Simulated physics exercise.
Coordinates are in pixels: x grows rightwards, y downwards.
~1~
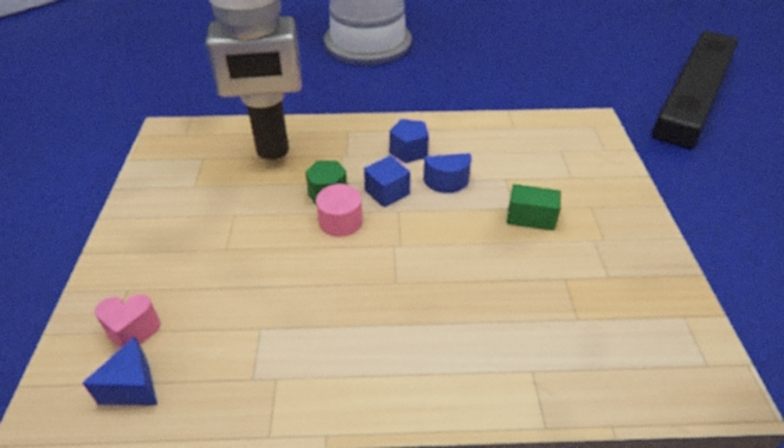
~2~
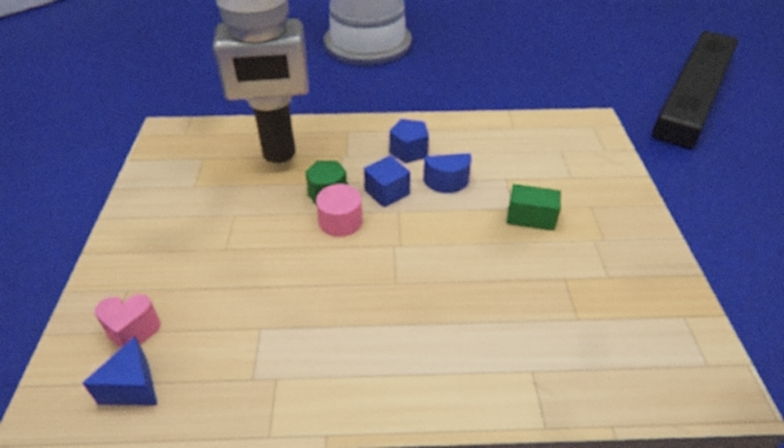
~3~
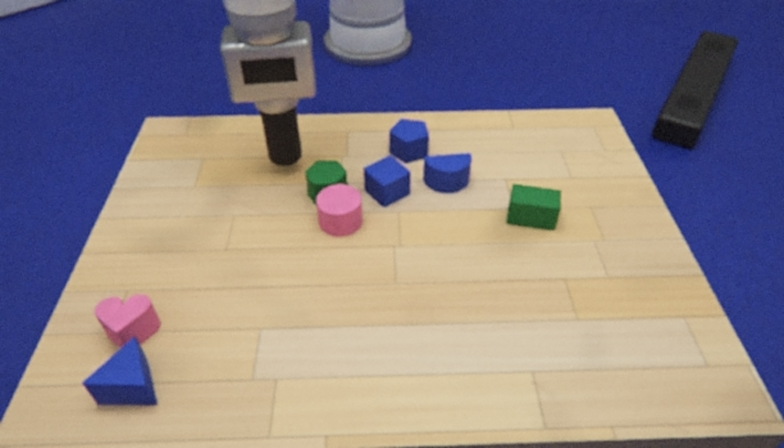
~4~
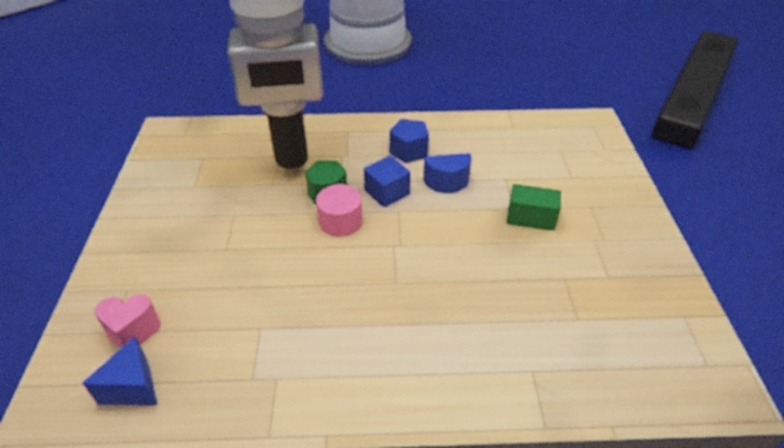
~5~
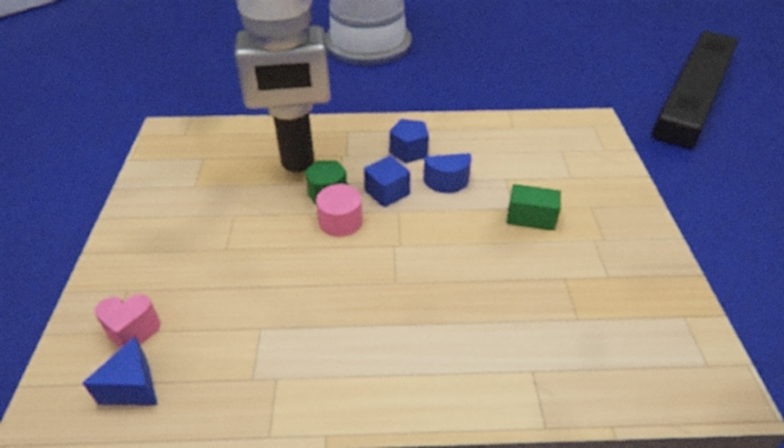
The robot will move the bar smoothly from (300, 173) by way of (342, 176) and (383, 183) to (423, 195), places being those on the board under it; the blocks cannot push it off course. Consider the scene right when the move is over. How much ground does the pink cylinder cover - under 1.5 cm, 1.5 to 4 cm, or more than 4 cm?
It goes hardly anywhere, under 1.5 cm.
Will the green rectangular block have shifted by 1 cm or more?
My answer is no.
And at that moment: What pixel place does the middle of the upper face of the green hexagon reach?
Most likely (349, 179).
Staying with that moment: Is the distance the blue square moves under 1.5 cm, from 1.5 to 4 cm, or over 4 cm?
Its final spot will lie more than 4 cm from the current one.
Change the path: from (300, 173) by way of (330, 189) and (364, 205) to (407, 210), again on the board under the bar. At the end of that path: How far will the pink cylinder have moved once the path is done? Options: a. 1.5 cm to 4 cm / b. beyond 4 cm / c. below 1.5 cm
b (beyond 4 cm)
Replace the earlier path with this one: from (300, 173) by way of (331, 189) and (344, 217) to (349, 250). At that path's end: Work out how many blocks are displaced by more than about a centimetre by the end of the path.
Count: 2.
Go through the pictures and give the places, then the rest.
The first frame shows lower end of the bar (273, 150), tops of blocks, green hexagon (326, 171), pink cylinder (339, 199), blue square (387, 170), blue D-shaped block (450, 161), green rectangular block (536, 196).
The second frame shows bar (279, 153), blocks as before.
The third frame shows bar (286, 156), blocks as before.
The fourth frame shows bar (292, 159), blocks as before.
The fifth frame shows bar (298, 162), green hexagon (326, 171), pink cylinder (339, 199), blue square (387, 170), blue D-shaped block (450, 161), green rectangular block (536, 196).
On the path given first. One third of the way, bar (341, 165); green hexagon (342, 177), turned 45° clockwise; pink cylinder (340, 205).
Two thirds of the way, bar (383, 172); green hexagon (349, 179), turned 75° clockwise; pink cylinder (339, 206); blue square (410, 176).
At the end, bar (424, 184); green hexagon (349, 179), turned 75° clockwise; pink cylinder (339, 206); blue square (449, 191), turned 10° clockwise; blue D-shaped block (460, 161); green rectangular block not moved.
